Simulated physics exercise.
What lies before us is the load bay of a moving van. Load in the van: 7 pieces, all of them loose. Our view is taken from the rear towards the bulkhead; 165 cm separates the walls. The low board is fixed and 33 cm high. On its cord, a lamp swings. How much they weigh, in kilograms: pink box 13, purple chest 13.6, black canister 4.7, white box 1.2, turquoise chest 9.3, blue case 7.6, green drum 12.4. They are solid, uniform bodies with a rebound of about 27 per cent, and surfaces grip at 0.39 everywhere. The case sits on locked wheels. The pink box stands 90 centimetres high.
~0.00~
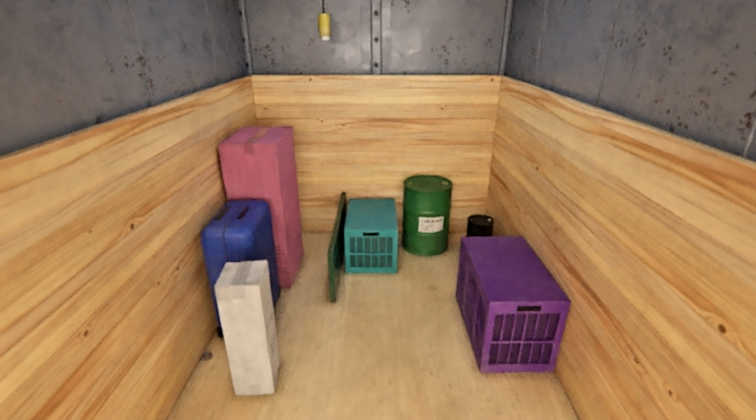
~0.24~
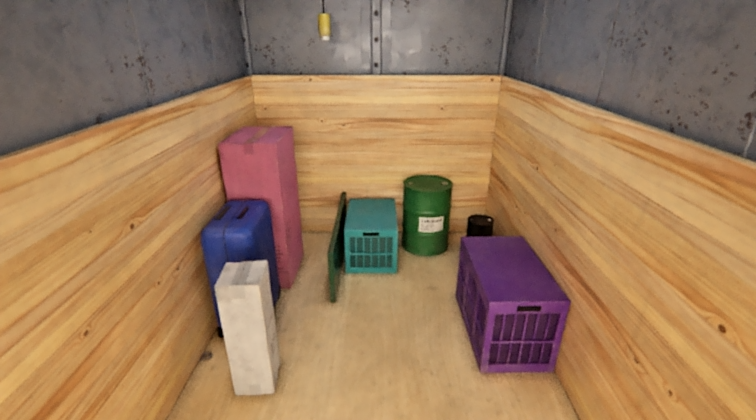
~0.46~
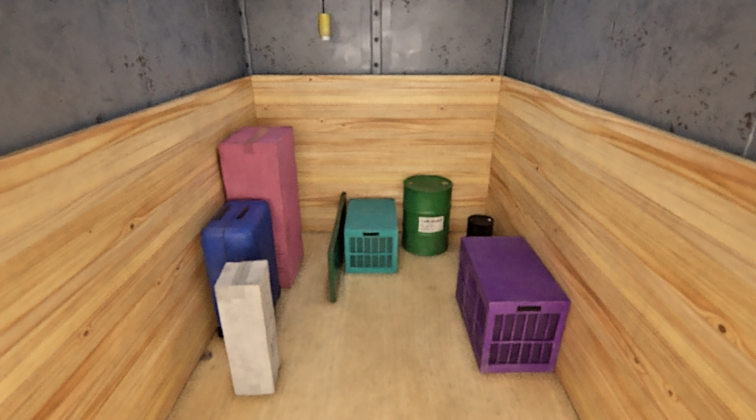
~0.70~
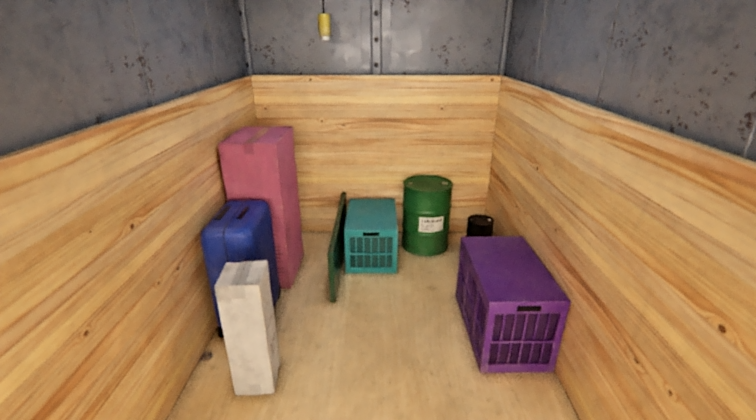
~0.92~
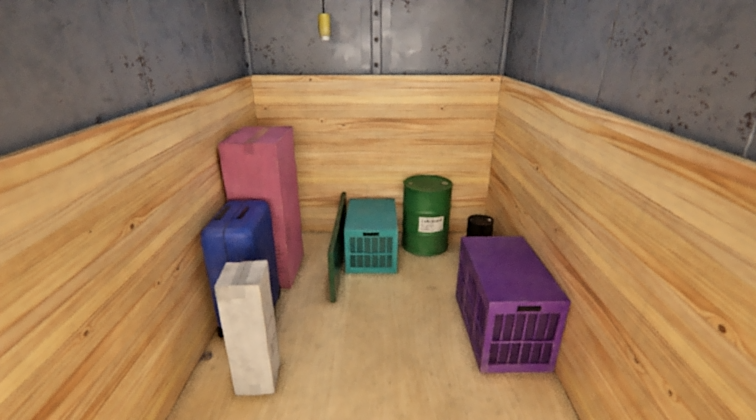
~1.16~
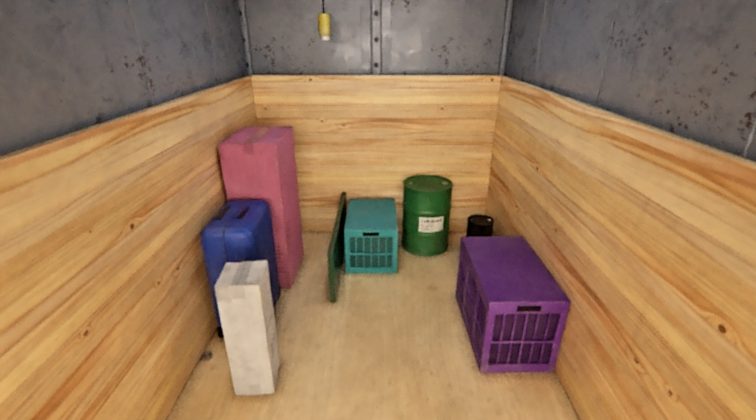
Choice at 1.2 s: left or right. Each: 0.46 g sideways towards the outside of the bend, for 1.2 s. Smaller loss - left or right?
Right.
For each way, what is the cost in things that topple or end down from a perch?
Steering left costs 3, steering right costs 0.
Turning left. At 1.86 s, force 0.46 g right; pink box 14° off upright near (285, 204); white box 36° off upright; blue case 13° off upright.
After 2.26 s, force 0.26 g right; pink box on its side near (329, 203); white box on its side; blue case 62° off upright.
After 2.46 s, steady run; pink box on its side near (343, 201); white box on its side; blue case on its side.
In the end (3.9 s), toppled in the van, pink box, white box and blue case; not toppled but over 15 cm from the start, turquoise chest and green drum; the other 2 under 15 cm from the start. At the end, from the last picture's camera, pink box near (346, 203), purple chest near (506, 298).
Turning right instead, nothing is lost, 0 of 7 in all.
